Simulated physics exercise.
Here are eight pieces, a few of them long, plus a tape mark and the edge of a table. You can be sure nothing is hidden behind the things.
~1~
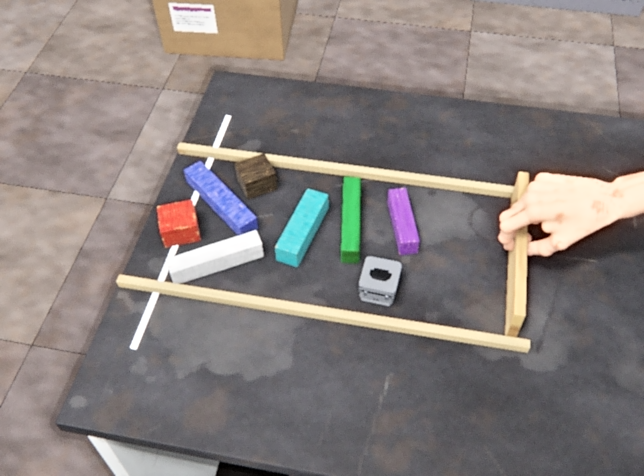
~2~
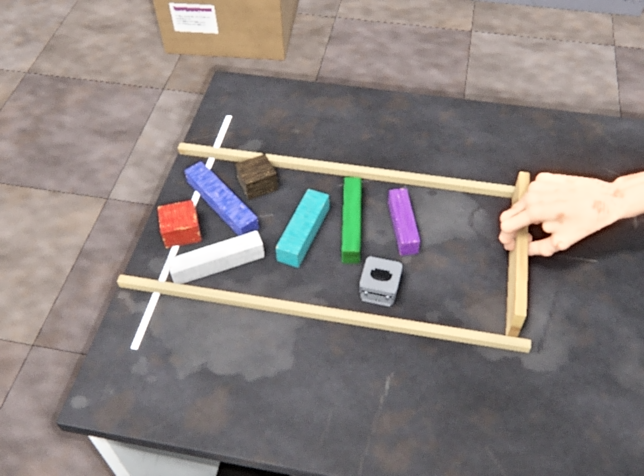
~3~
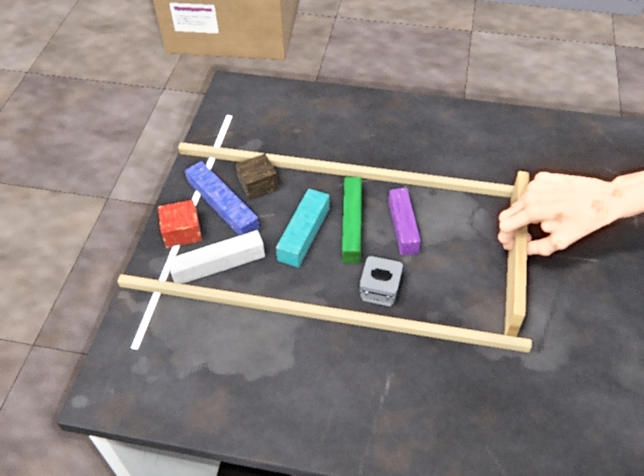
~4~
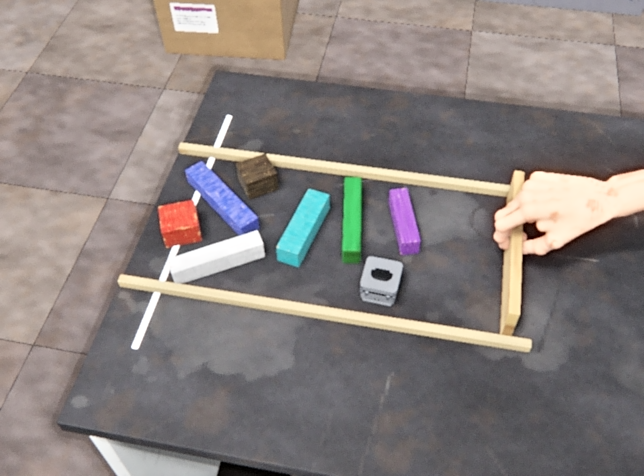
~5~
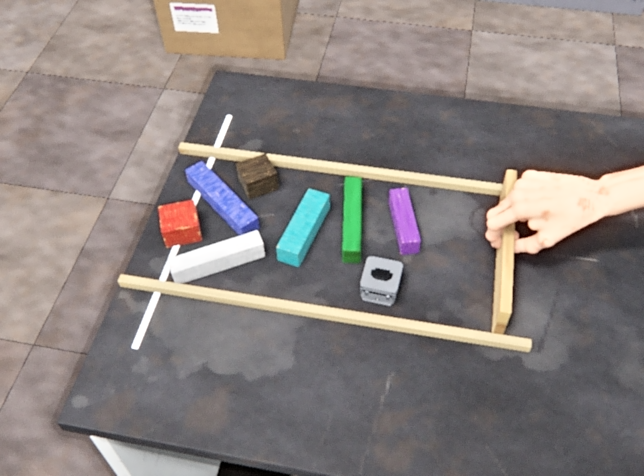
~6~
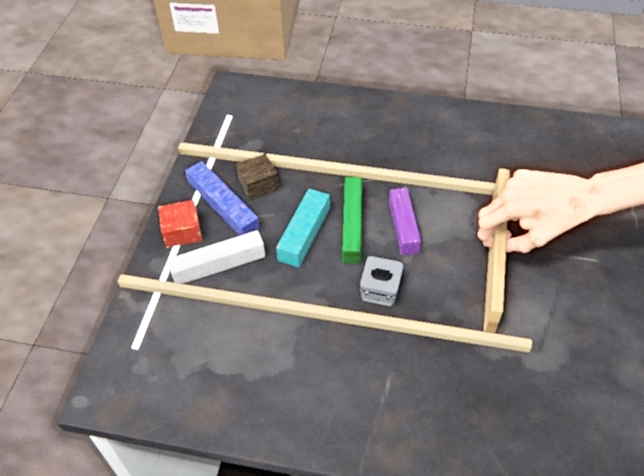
On a dark tabletop, a hand grips a wooden board at the right end of two pale rails, with eight pieces, including red, blue, white, turquoise, green and purple ones, lying between them. The board stays still at first, then the hand slides it slightly left, while the pieces remain in place.
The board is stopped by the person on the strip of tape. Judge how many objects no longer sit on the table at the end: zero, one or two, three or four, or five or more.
After the push, five or more are missing from the table.
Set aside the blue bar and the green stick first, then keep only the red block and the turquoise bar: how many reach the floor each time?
First 2, then 3.
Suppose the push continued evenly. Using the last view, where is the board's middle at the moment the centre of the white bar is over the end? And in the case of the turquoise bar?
The white bar gives roughly (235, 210), the turquoise bar roughly (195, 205).
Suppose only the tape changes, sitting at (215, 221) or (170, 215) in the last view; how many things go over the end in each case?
Ending up on the floor: First try 3, second try 6.
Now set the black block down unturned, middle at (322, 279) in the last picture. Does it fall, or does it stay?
From there it is lost.
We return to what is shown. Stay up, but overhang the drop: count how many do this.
Things overhanging at the end: 0.
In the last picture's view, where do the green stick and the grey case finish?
They end up close to (168, 194) and (154, 248).
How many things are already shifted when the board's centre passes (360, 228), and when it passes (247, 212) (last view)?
At the first point the count is 3, at the second it's 8.
Early on, none off yet; red block at rest near (180, 224); blue bar at rest near (222, 199); white bar at rest near (217, 258).
A while later, none off yet; red block at rest near (180, 224); blue bar at rest near (221, 199); white bar travelled a little near (203, 256).
Further along, none off yet; red block travelled about its own width near (141, 215); blue bar travelled a little near (175, 187); white bar travelled about its own width near (131, 254).
Finally, the number that fall off is five or more; lost, turquoise bar, black block, white bar, blue bar and red block.
